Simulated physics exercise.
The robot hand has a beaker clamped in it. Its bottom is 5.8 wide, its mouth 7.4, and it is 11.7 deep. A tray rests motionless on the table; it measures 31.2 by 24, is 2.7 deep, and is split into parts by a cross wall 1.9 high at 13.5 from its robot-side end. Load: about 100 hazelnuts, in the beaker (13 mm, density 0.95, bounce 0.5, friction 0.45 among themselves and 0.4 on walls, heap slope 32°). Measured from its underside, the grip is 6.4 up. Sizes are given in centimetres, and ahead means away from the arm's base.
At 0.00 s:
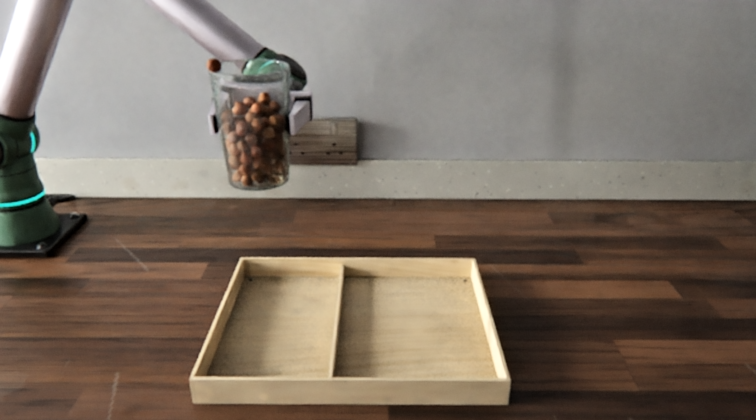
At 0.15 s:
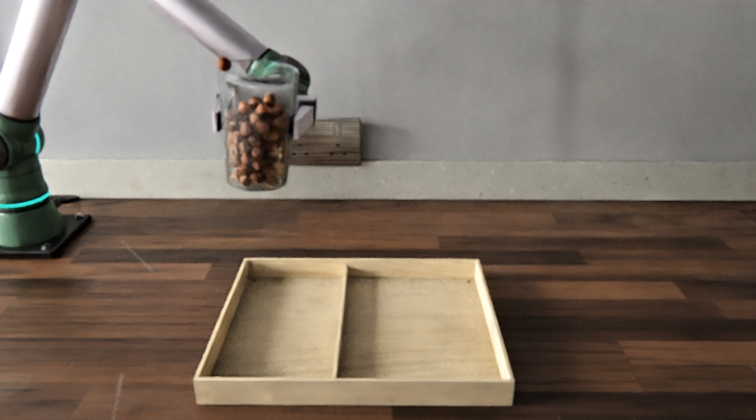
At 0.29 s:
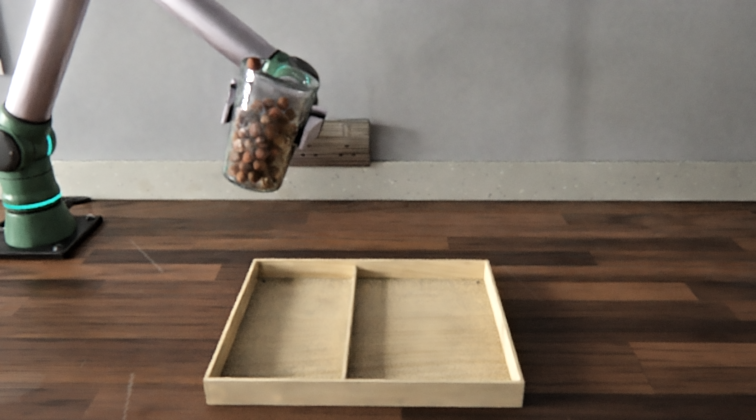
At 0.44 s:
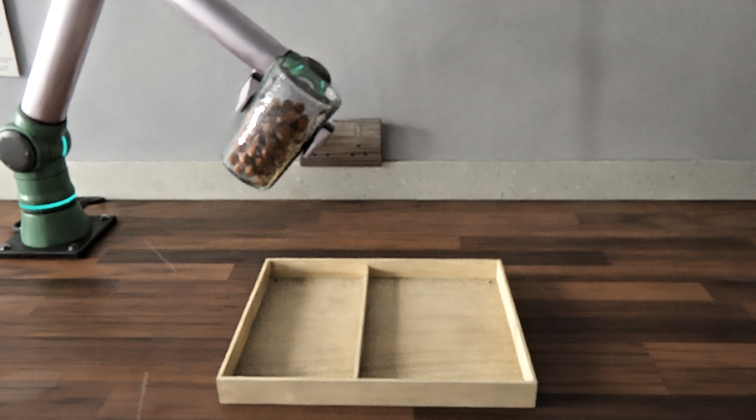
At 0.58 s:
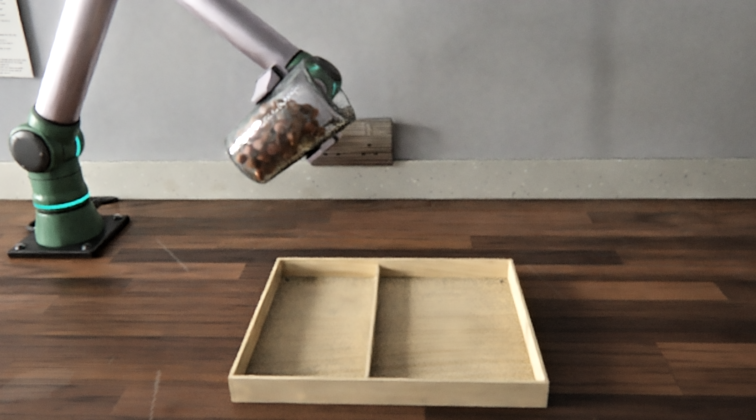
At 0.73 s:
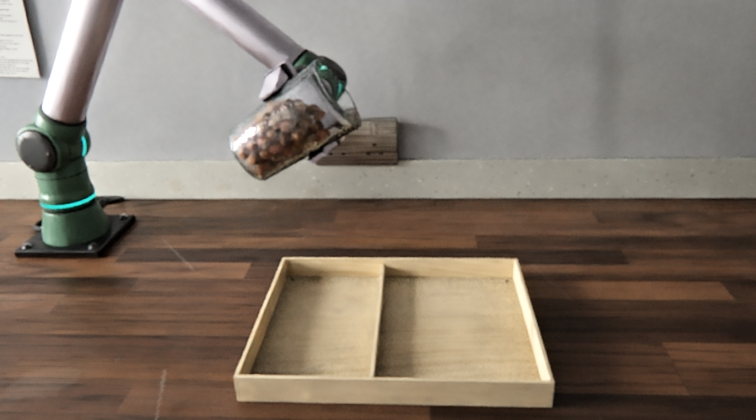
On a dark wooden table, a robot arm tilting a clear beaker of hazelnuts steadily over above a divided, empty wooden tray.
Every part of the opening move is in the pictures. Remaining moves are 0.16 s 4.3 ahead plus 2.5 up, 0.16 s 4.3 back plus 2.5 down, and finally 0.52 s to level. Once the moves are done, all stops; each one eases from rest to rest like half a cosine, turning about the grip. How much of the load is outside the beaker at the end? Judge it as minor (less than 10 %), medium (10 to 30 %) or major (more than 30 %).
Minor, less than 10 %.
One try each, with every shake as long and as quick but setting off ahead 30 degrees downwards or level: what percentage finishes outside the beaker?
You'd get some 0 per cent with the first setting and some 0 per cent with the second.
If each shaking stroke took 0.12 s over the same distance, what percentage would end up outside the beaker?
Then about 15 per cent.
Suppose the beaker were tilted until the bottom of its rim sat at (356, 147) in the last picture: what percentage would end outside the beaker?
Somewhere around 25 %.
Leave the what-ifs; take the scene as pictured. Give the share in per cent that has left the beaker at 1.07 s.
Share gone: Around 0 %.
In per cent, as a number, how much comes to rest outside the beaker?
About 5 %.
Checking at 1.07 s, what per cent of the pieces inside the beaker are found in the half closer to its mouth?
Near 40 %.
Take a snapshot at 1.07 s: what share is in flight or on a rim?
I'd put it near 2 per cent.
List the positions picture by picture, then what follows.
In the first picture, beaker middle at (255, 127), level; upper third of the load around (253, 122), from x 215 to 280, top at y 65; 103 in the beaker.
In the second picture, beaker middle at (258, 128), tilted 5° forward; upper third of the load around (256, 123), from x 225 to 285, top at y 65.
In the third picture, beaker middle at (266, 129), tilted 20° forward; upper third of the load around (265, 122), from x 235 to 290, top at y 65.
In the fourth picture, beaker middle at (276, 128), tilted 37° forward; upper third of the load around (273, 122), from x 235 to 300, top at y 105.
In the fifth picture, beaker middle at (286, 127), tilted 52° forward; upper third of the load around (280, 121), from x 240 to 320, top at y 105.
In the sixth picture, beaker middle at (291, 126), tilted 57° forward; upper third of the load around (285, 120), from x 240 to 325, top at y 105; 103 in the beaker.
By 1.07 s, tilted 57° forward, highest piece 27 above the table; 101 in the beaker, 2 in flight or on a rim.
By 1.40 s, tilted 13° forward, highest piece 30 above the table; 100 in the beaker, 1 in the robot-side part, 1 in the far-side part, 1 in flight or on a rim.
By 1.77 s, level, highest piece 29 above the table; 100 in the beaker, 2 in the far-side part, 1 in the robot-side part.
By 2.82 s, level, highest piece 29 above the table; 100 in the beaker, 2 in the far-side part, 1 in the robot-side part.
Final count, 100 in the beaker, 2 in the far-side part, 1 in the robot-side part. That is 3 % outside the beaker.
